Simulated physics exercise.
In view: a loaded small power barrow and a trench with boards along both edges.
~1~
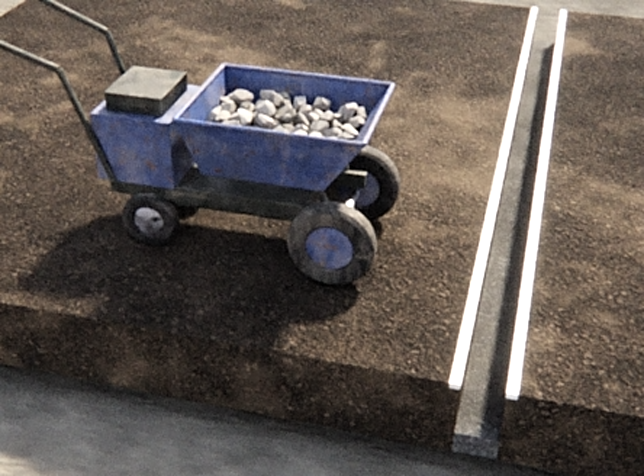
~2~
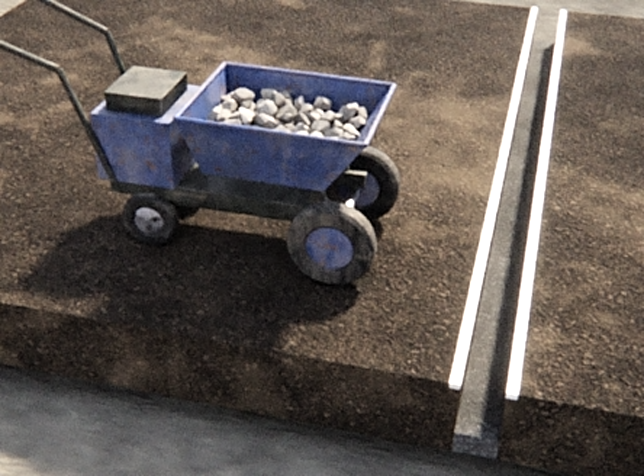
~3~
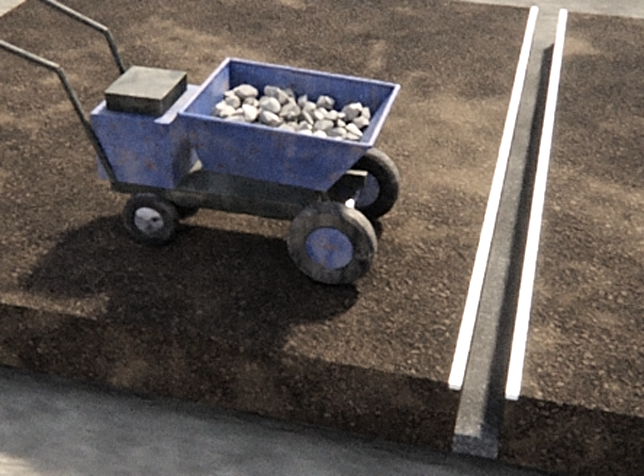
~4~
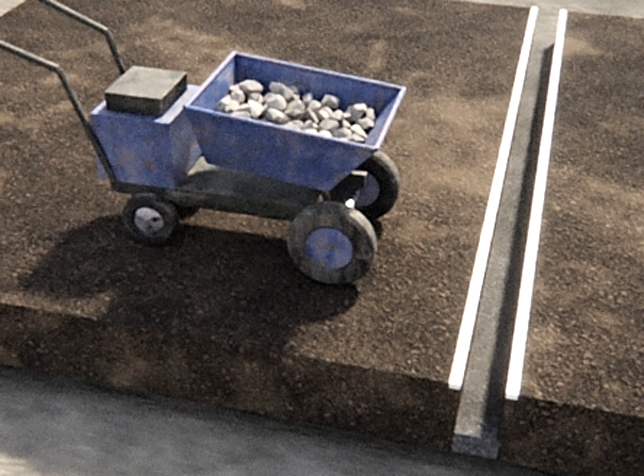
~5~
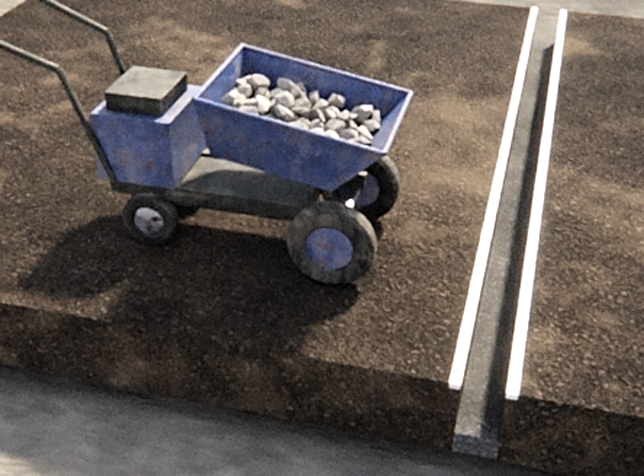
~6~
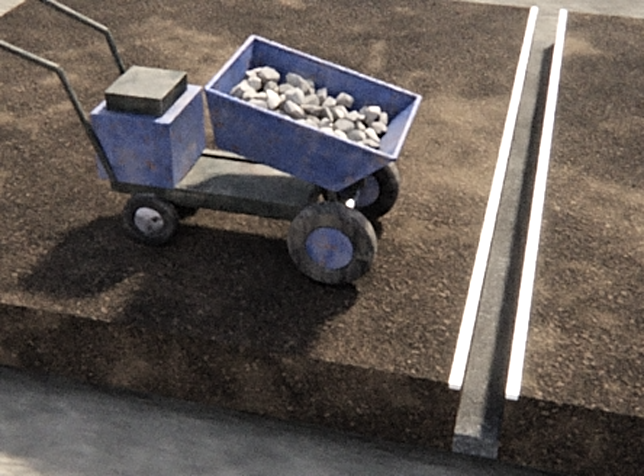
On brown soil beside a narrow board-edged trench, a stationary blue power barrow gradually tilting its skip of stones to the right.
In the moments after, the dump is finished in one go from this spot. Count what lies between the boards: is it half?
It catches the larger part.
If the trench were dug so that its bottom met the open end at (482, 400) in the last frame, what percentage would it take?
Some 40 per cent.
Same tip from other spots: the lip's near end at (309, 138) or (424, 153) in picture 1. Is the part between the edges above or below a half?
First less than half, then less than half.
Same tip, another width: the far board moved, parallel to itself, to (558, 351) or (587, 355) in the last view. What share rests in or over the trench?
About 90 and 90 per cent.
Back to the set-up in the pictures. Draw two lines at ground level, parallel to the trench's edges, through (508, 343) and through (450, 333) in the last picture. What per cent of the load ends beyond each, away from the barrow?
Near 10 % and 90 %.
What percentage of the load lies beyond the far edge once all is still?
Some 5 per cent.
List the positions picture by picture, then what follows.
Lip of the skip at (364, 145), level; top of the load at (270, 114), broken stones; first edge of the trench at (465, 335); far edge at (519, 344), the trench under half as wide as the skip, and about as deep as wide, in the first frame.
Lip of the skip at (365, 145), level; top of the load at (260, 119), in the second frame.
Lip of the skip at (369, 147), tipped barely; top of the load at (263, 117), in the third frame.
Lip of the skip at (376, 150), tipped a little; top of the load at (268, 113), in the fourth frame.
Lip of the skip at (384, 154), tipped a little; top of the load at (252, 109), in the fifth frame.
Lip of the skip at (393, 160), tipped a little; top of the load at (261, 103); first edge of the trench at (465, 335); far edge at (519, 344), in the sixth frame.
Soon, skip tipped steeply; all in the skip.
A while on, skip tipped right over; nearly all in the skip; a stray few short of the trench; a stray few in or heaped over the trench; a small part falling.
Towards the end, skip tipped right over; about a quarter in the skip; a small part short of the trench; about two thirds in or heaped over the trench; a small part beyond it.
Finally, skip tipped right over; about a quarter short of the trench; most in or heaped over the trench; a small part beyond it.
